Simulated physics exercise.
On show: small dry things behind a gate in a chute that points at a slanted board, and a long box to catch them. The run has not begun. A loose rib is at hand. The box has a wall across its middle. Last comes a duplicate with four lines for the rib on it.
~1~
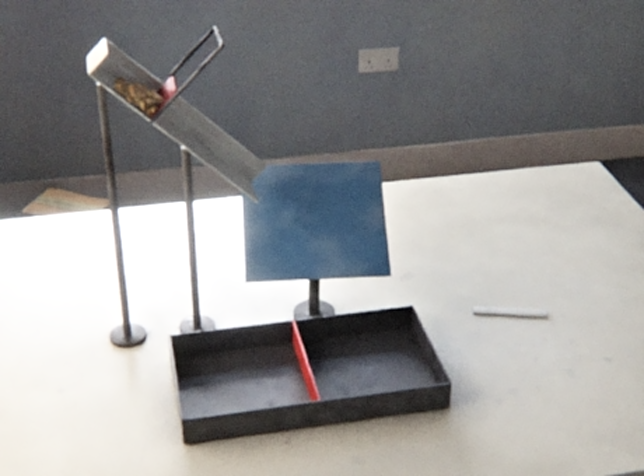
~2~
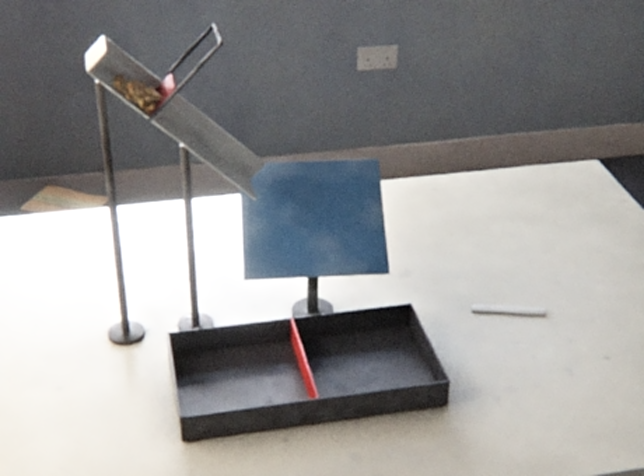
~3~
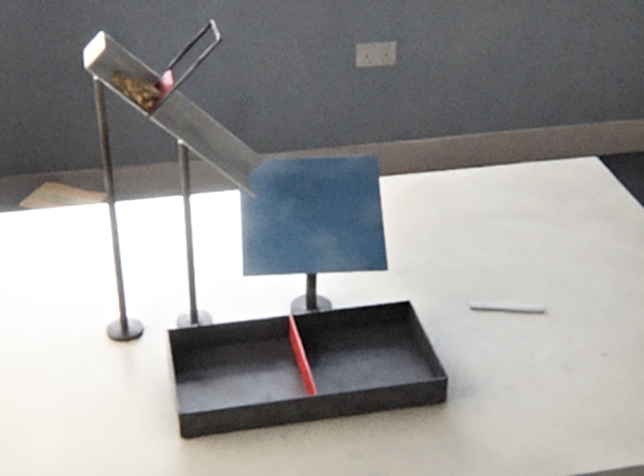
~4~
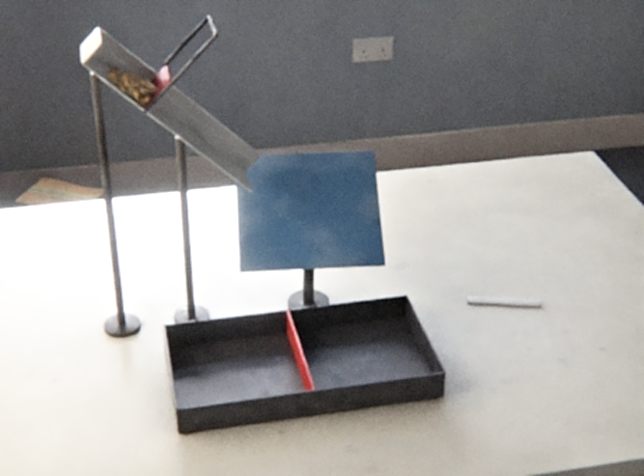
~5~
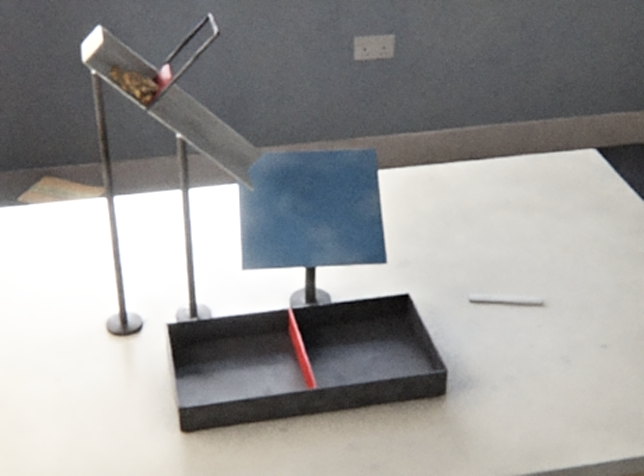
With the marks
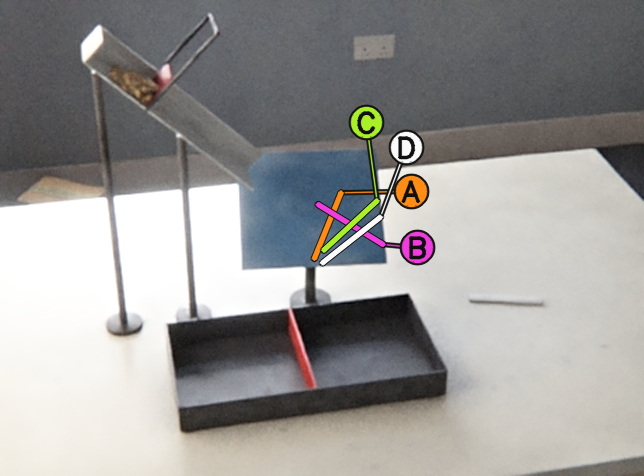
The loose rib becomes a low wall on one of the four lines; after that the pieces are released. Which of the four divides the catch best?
The answer is line A.
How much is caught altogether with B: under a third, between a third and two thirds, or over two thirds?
Over two thirds.
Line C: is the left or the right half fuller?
The right half.
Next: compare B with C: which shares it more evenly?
That would be C.
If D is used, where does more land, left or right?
Right.
On the marked copy, line A from (341, 192) to (314, 258); line B from (318, 204) to (383, 244); line C from (377, 200) to (323, 250); line D from (380, 217) to (322, 262).
With A, of what is caught, roughly half in the left half, roughly half in the right.
With B, of what is caught, just a few in the left half, almost all in the right.
With C, of what is caught, roughly a quarter in the left half, the larger part in the right.
With D, of what is caught, about a tenth in the left half, almost all in the right.
